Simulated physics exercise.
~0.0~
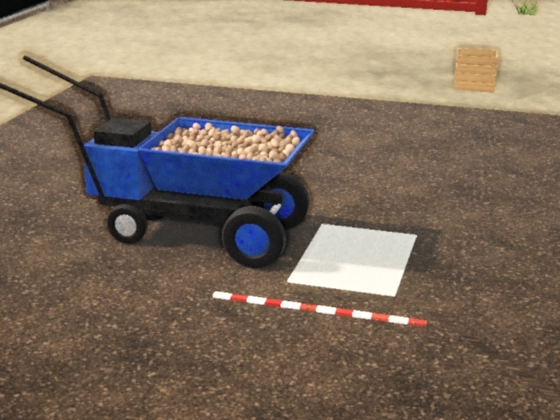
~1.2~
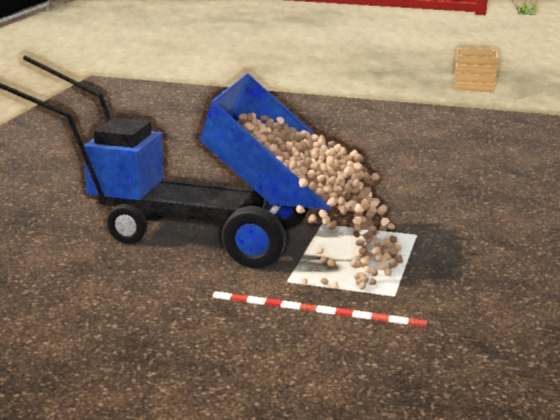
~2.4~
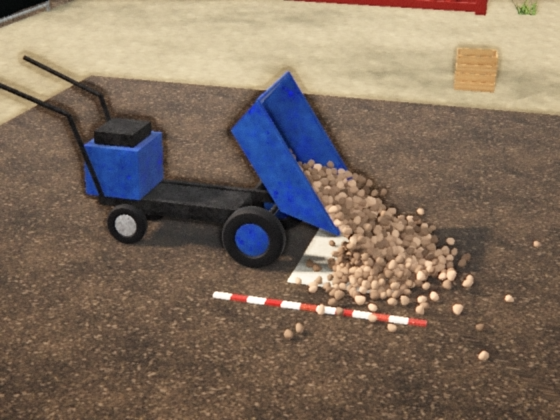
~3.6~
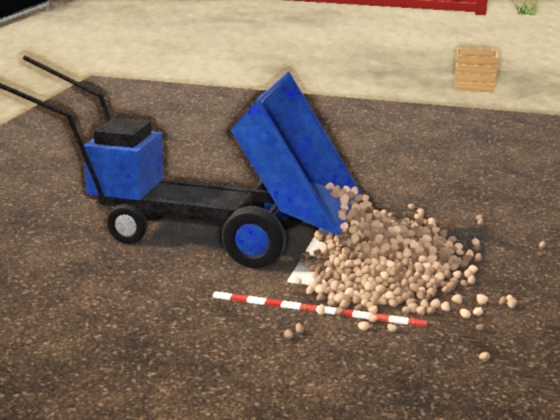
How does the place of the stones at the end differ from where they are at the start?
At the start the stones fill the blue skip of the barrow. By the end they lie lower and further right, in a heap on the ground that covers most of the white sheet and spreads past it.
A blue motor barrow with black handles stands on dark, rough ground, seen from the side and slightly above, its skip full of round, pale brown stones. A white sheet lies ahead of it to the right, with a red and white striped rod in front and a wooden crate on paler ground behind. The skip tips up steeply towards the right, and the stones slide over its lip onto the sheet. The skip then holds still as the rest pour out. They end in a broad heap covering most of the sheet, with strays scattered beyond it and near the rod.
